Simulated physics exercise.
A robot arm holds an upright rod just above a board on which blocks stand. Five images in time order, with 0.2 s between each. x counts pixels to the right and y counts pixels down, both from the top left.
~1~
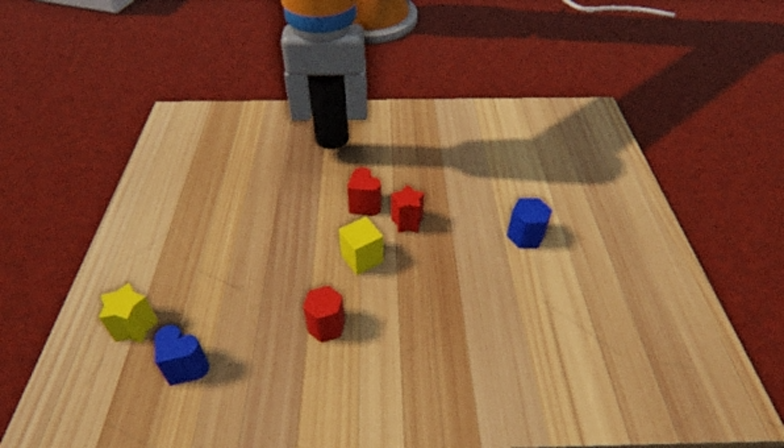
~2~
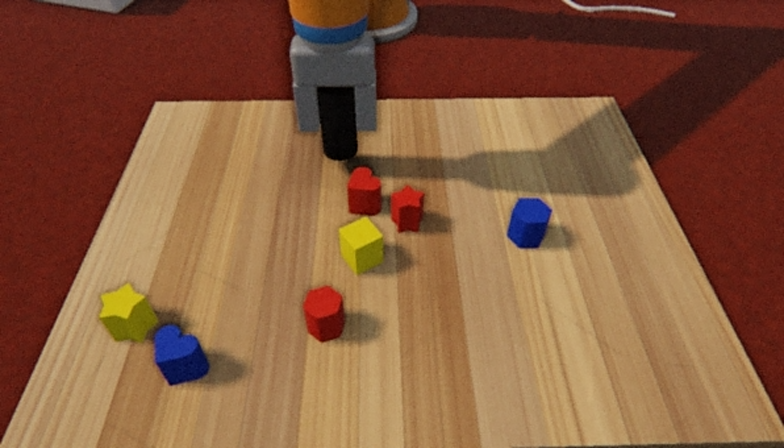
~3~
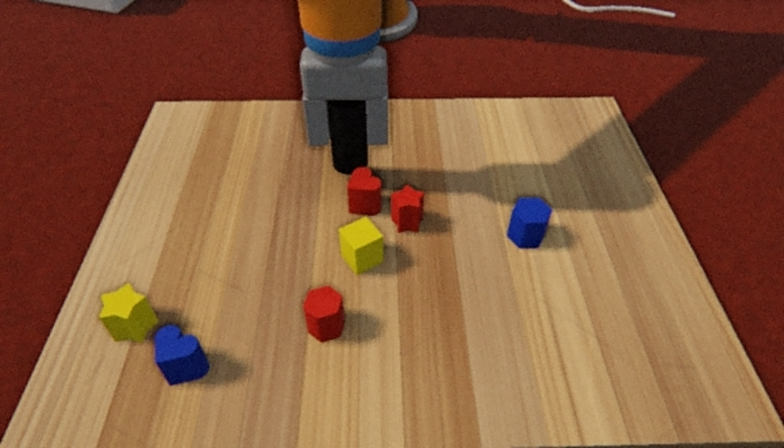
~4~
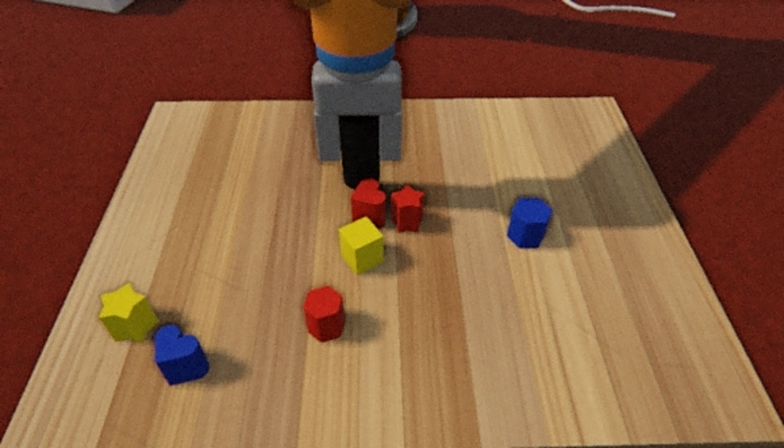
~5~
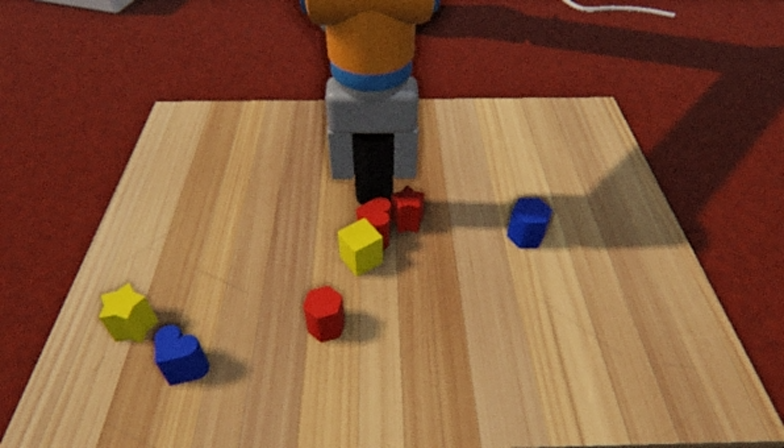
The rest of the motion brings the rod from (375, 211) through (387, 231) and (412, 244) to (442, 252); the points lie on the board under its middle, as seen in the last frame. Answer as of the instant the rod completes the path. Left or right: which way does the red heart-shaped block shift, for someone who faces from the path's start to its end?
It's going to go right.
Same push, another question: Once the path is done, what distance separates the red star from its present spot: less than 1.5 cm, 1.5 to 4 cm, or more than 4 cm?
Net shift: Above 4 cm.
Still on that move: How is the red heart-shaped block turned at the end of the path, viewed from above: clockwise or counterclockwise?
Clockwise.
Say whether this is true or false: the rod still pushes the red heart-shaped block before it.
That statement is not accurate.
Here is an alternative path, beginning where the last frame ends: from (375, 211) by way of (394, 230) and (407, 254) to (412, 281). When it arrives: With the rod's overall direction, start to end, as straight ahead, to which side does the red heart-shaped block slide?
It is displaced to the right.
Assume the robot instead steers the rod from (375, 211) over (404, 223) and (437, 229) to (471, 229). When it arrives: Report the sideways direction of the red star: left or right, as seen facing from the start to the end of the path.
Pushed right.
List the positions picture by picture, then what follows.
The first frame shows rod tip at (332, 139); block tops, yellow square piece at (361, 232); red heart-shaped block at (364, 180); red star at (408, 196).
The second frame shows rod at (341, 150); blocks unchanged.
The third frame shows rod at (350, 163); blocks unchanged.
The fourth frame shows rod at (362, 179); red heart-shaped block at (369, 192).
The fifth frame shows rod at (375, 196); yellow square piece at (360, 234); red heart-shaped block at (376, 210); red star at (408, 196).
What follows on the original path. Halfway along, rod at (399, 225); red heart-shaped block at (400, 239), turned 40° clockwise; red star at (430, 206), turned 70° anticlockwise.
At the end, rod at (444, 238); yellow square piece in place; red heart-shaped block at (403, 243), turned 55° clockwise; red star at (455, 204), turned 120° anticlockwise.
